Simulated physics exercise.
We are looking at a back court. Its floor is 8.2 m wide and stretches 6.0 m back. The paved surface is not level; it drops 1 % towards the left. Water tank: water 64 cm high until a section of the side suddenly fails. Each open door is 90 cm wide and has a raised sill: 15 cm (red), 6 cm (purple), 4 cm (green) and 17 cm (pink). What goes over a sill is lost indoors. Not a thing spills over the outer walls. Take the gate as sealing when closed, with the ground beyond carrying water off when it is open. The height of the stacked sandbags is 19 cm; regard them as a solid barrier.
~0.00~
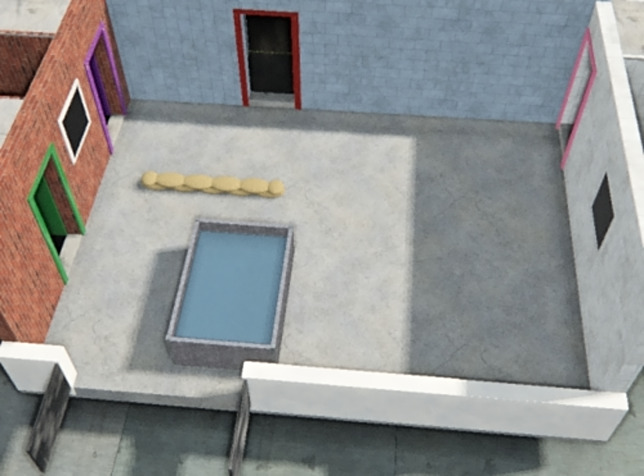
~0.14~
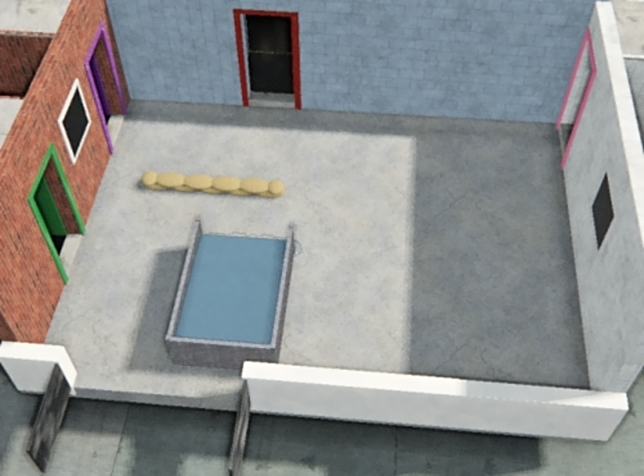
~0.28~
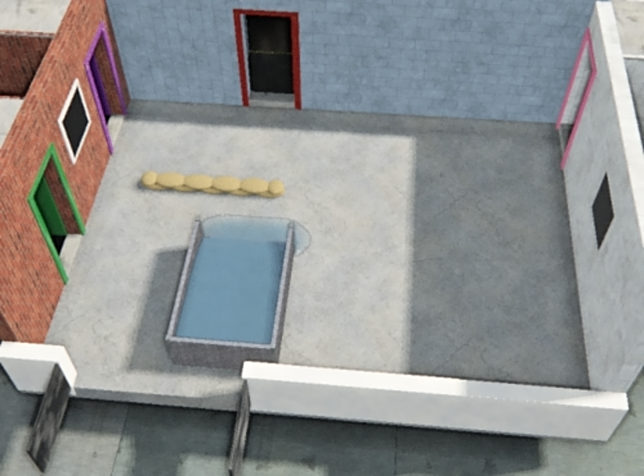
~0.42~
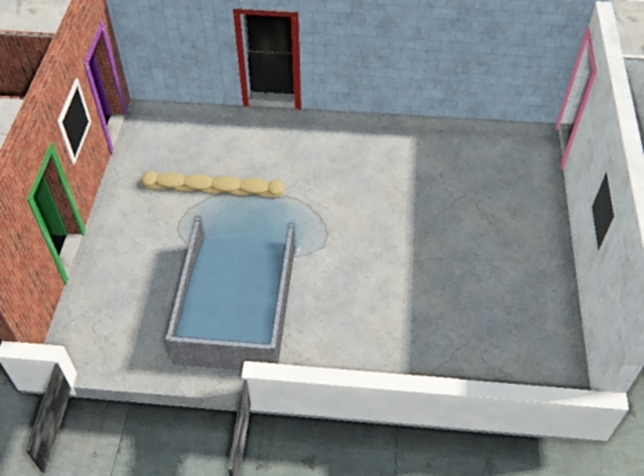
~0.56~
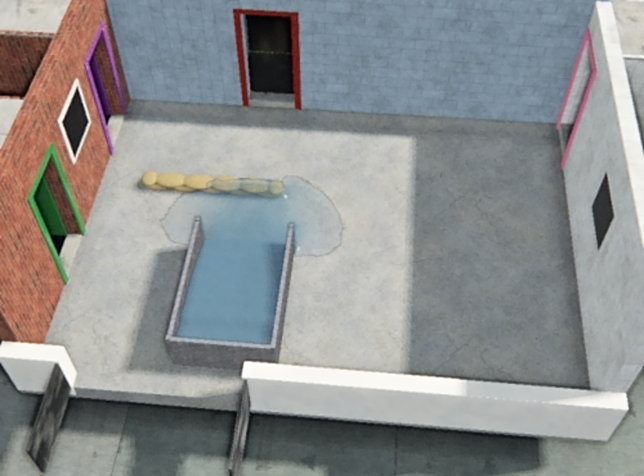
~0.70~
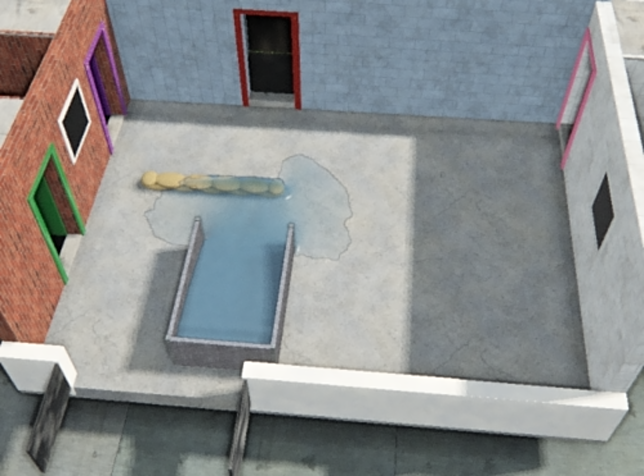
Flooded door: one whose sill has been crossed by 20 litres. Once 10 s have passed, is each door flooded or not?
At that moment the red door is not flooded, the purple door is flooded, the green door is flooded, the pink door is not flooded.
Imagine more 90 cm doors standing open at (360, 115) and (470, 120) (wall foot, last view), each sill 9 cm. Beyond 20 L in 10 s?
Well, the first is beyond the mark and the second is shy of the mark.
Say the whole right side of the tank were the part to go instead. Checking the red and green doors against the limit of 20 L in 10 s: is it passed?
Compared with the limit, red is lower and green is lower.
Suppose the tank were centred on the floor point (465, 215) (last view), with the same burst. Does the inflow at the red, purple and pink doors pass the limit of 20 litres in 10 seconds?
Result - red door does not exceed it, purple door exceeds it, pink door exceeds it.
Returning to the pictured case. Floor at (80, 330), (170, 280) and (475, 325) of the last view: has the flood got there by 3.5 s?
Listed in sequence, the spots are drenched, bone dry and bone dry.
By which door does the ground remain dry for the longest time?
That would be the pink door.
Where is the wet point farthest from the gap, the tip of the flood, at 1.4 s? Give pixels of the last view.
Near (351, 113).
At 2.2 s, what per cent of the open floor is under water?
Wet share: About 40 %.
After 1.4 s water covers 25 % of the floor and is deepest (38 cm) near (250, 200); red door not reached, purple door not reached, green door not reached, pink door not reached.
After 2.2 s water covers 40 % of the floor and is deepest (32 cm) near (239, 199); red door 15 cm at the sill, 0 L in, purple door 2 cm at the sill, 0 L in, green door 6 cm at the sill, 0 L in, pink door not reached.
After 3.5 s water covers 50 % of the floor and is deepest (20 cm) near (94, 205); red door 8 cm at the sill, 0 L in, purple door 7 cm at the sill, 3 L in, green door 9 cm at the sill, 13 L in, pink door 14 cm at the sill, 0 L in.
After 6.0 s water covers 70 % of the floor and is deepest (12 cm) near (36, 369); red door 3 cm at the sill, 0 L in, purple door 10 cm at the sill, 30 L in, green door 7 cm at the sill, 41 L in, pink door 9 cm at the sill, 2 L in.
After 10.0 s water covers 90 % of the floor and is deepest (8 cm) near (126, 113); red door 4 cm at the sill, 0 L in, purple door 7 cm at the sill, 42 L in, green door 5 cm at the sill, 51 L in, pink door 2 cm at the sill, 2 L in.
